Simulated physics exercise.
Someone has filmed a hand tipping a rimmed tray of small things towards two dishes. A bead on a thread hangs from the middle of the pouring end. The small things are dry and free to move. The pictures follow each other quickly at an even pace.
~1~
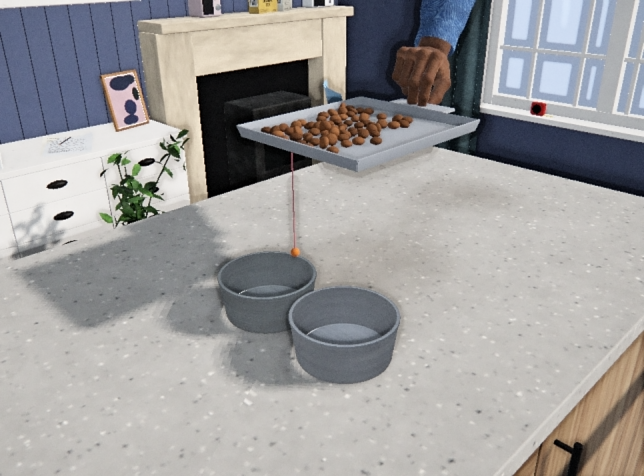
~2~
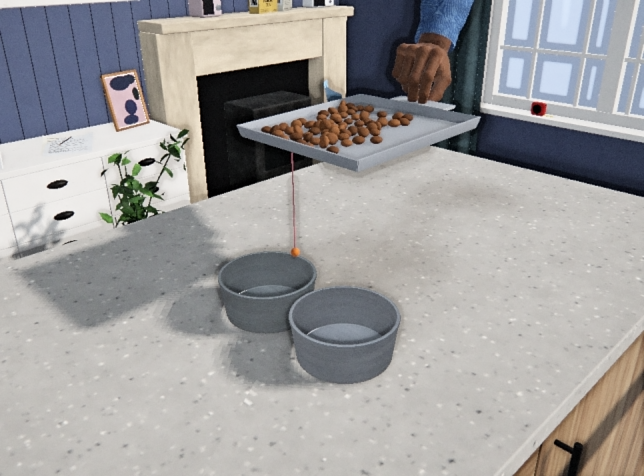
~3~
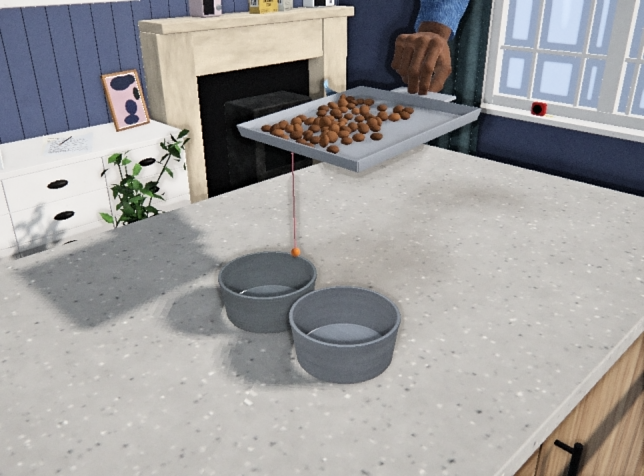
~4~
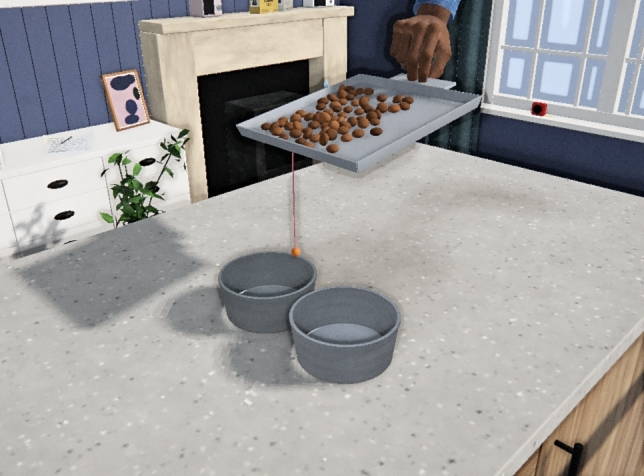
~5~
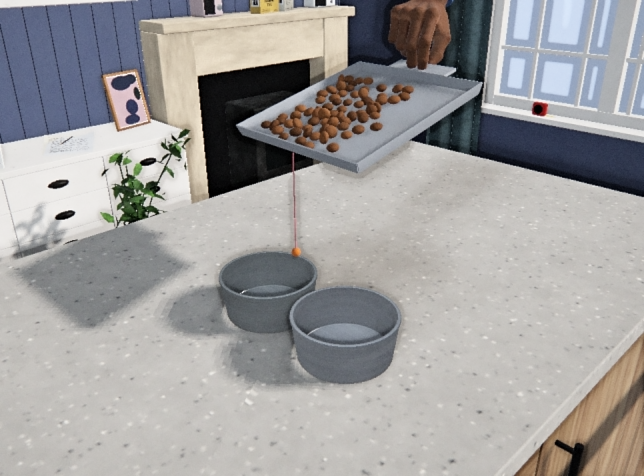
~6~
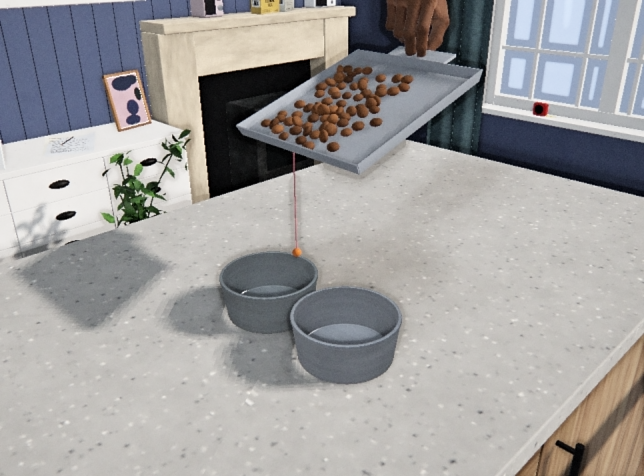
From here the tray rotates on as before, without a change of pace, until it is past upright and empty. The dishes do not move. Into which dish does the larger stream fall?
More goes to the left-hand dish.
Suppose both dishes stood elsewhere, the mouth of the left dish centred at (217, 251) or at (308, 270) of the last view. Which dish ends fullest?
The first try: The dish on the right. The second: The left-hand dish.
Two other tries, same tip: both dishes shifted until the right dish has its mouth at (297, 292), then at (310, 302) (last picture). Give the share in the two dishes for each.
In turn 90 and 90 in a hundred.
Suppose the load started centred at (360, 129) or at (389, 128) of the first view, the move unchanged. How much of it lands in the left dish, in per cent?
About 60 and 50 per cent.
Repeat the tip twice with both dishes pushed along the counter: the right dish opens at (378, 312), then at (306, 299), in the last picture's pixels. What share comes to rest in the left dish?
About 50 and 40 per cent.
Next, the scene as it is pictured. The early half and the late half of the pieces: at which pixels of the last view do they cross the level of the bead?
The first part at (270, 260); the rest at (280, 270).
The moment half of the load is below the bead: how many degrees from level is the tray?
At some 100 degrees.
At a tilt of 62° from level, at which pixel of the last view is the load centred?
Around (290, 129).
Soon after the last picture, tray tipped steeply; nearly all on the tray; a stray few in the air.
A little later, tray tipped past a quarter turn; about a quarter on the tray; a small part in the right dish; about a third in the left dish; a small part outside both; about a quarter in the air.
Later still, tray tipped past a quarter turn; a small part in the right dish; about two thirds in the left dish; about a quarter outside both.
At rest, tray tipped past a quarter turn; a small part in the right dish; about two thirds in the left dish; about a quarter outside both.
